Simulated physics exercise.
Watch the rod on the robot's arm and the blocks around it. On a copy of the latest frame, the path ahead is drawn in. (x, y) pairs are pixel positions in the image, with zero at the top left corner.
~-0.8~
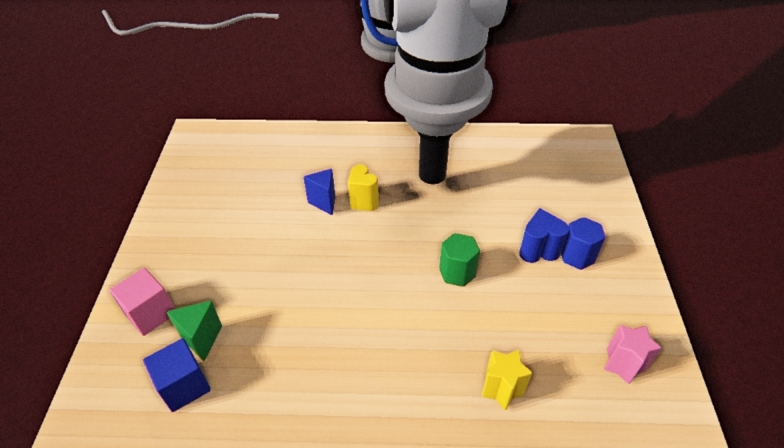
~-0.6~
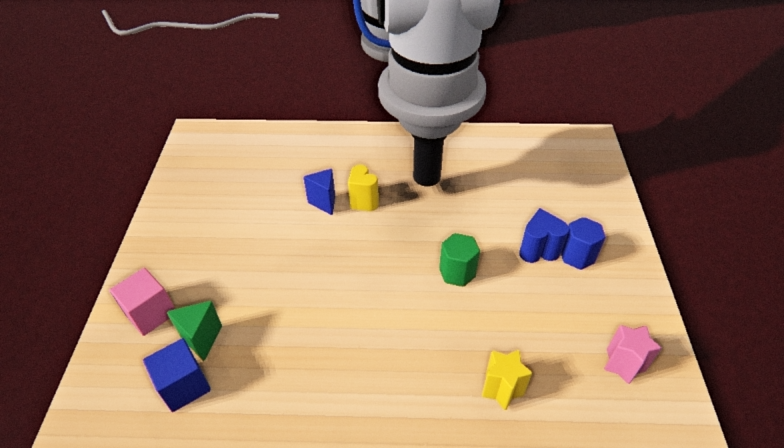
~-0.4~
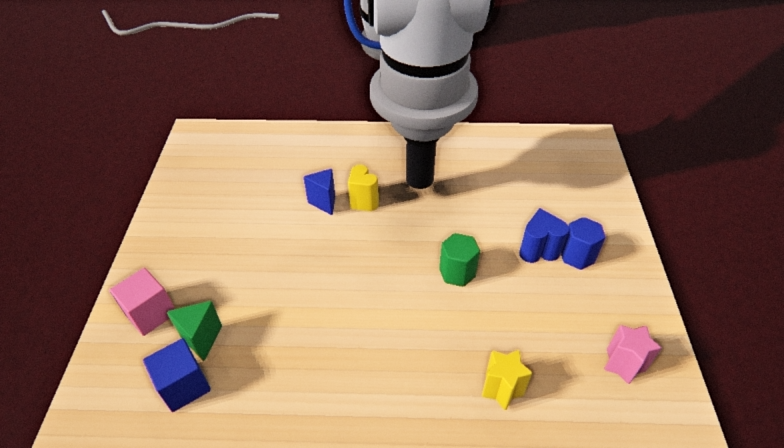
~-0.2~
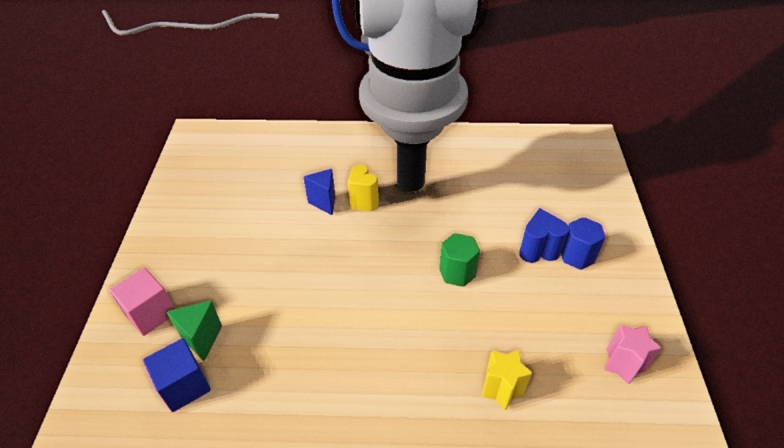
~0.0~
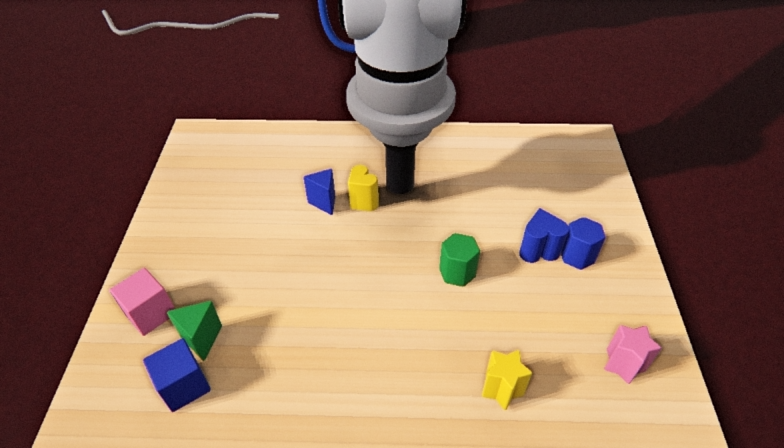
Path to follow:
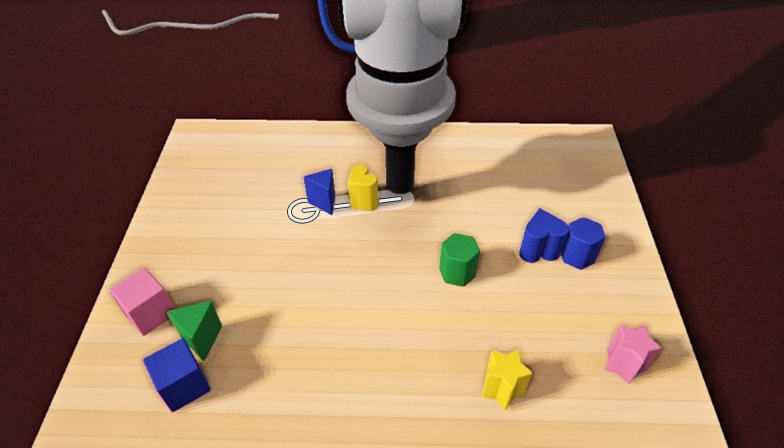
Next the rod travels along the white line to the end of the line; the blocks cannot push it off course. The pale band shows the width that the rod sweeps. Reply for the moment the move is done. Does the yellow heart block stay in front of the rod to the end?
My answer is yes.
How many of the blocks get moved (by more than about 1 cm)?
The result: Two blocks.
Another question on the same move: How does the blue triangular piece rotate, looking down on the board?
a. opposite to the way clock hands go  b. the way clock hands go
b - the way clock hands go.
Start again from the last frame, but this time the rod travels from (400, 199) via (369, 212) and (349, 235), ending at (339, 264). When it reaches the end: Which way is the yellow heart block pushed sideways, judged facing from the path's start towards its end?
The shift is rightward.
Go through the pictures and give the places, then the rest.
Tip of the rod (432, 175), middles of tops, blue triangular piece (321, 177), yellow heart block (362, 175), in the first picture.
Rod (427, 177), nothing pushed, in the second picture.
Rod (420, 180), nothing pushed, in the third picture.
Rod (411, 182), nothing pushed, in the fourth picture.
Rod (400, 185), blue triangular piece (321, 177), yellow heart block (362, 175), in the fifth picture.
The line goes straight from (400, 199) to (304, 211).
What follows on the original path. One third of the way, rod (368, 189); blue triangular piece (315, 177); yellow heart block (341, 176), turned 30° clockwise.
Two thirds of the way, rod (334, 193); blue triangular piece (282, 177); yellow heart block (308, 179), turned 40° clockwise.
At the end, rod (301, 197); blue triangular piece (254, 176), turned 45° clockwise; yellow heart block (274, 183), turned 40° clockwise.
